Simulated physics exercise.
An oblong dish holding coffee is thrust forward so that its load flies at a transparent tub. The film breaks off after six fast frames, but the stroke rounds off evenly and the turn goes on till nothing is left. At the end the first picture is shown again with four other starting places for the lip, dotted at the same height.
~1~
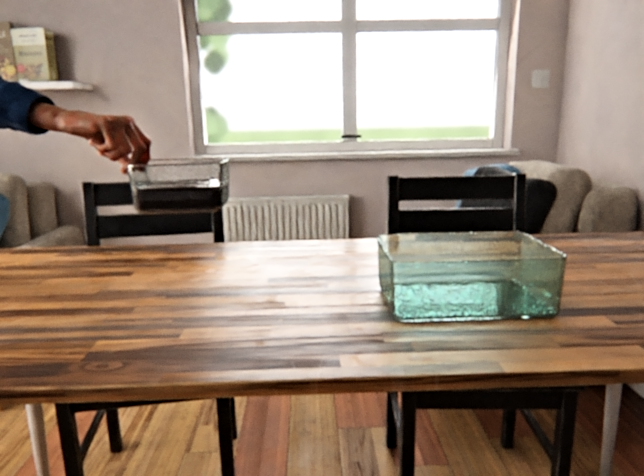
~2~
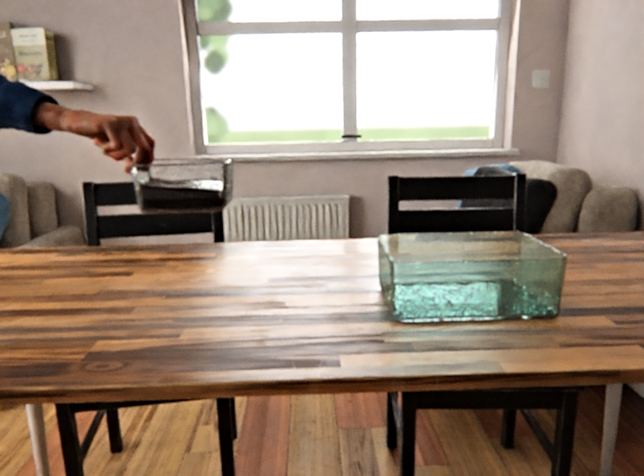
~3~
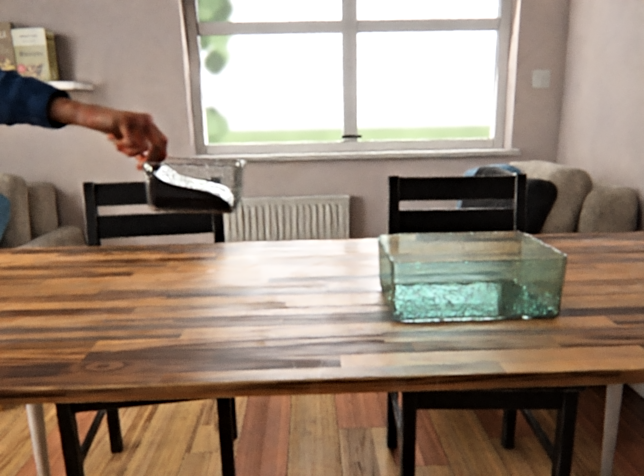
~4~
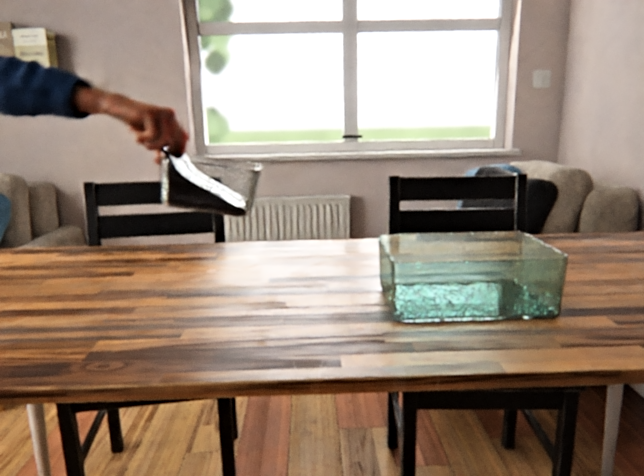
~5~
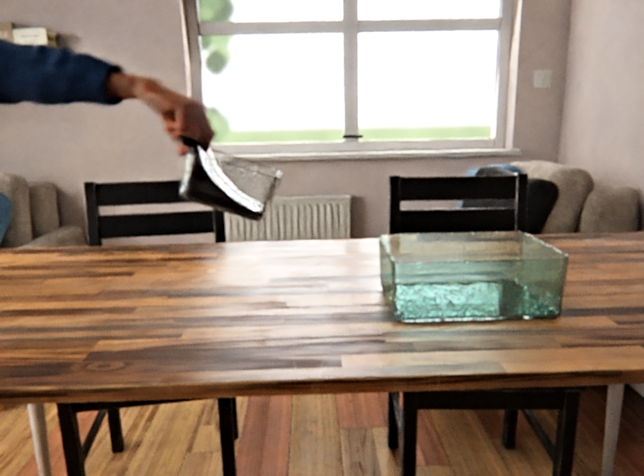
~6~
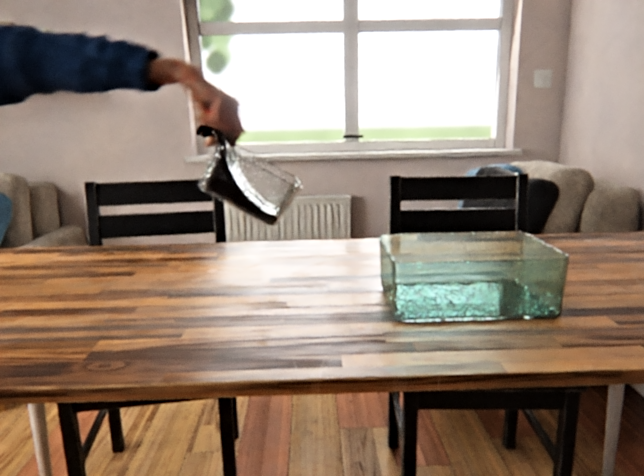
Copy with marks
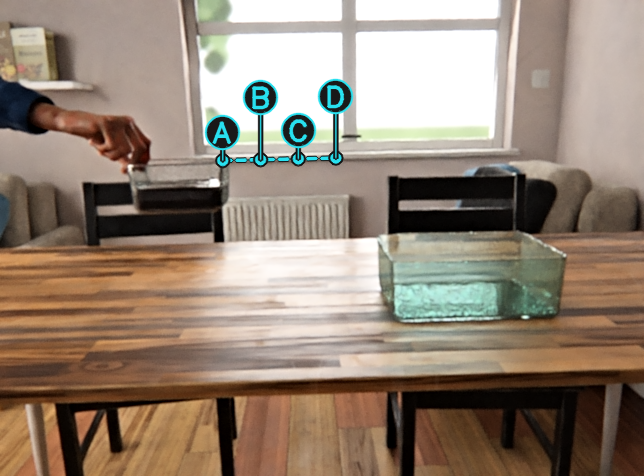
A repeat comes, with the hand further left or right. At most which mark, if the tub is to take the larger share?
B is the one.
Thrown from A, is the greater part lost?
Yes, that goes wrong.
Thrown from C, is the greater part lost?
No, not at all.
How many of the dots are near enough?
Three of the four.
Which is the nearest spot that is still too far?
That would be A.
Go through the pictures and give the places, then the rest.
Upright, lip at (224, 160); tub from (392, 320) to (558, 315); nothing has left yet.
Upright, lip at (228, 160); nothing has left yet.
Tipped about 3°, lip at (240, 162); nothing has left yet.
Tipped about 10°, lip at (257, 167); coffee is over the rim, down to (175, 155).
Tipped about 19°, lip at (279, 174); coffee is over the rim, down to (205, 151).
Tipped about 30°, lip at (299, 183); coffee is over the rim, down to (230, 146).
On the marked copy, A at (222, 160); B at (260, 159); C at (298, 158); D at (335, 158).
Choosing A, about 33 % lands in the tub, 61 % falls short and 6 % goes beside or beyond.
Choosing B, about 68 % lands in the tub, 26 % falls short and 5 % goes beside or beyond.
Choosing C, about 87 % lands in the tub, 4 % falls short and 8 % goes beside or beyond.
Choosing D, about 92 % lands in the tub, 3 % falls short and 5 % goes beside or beyond.
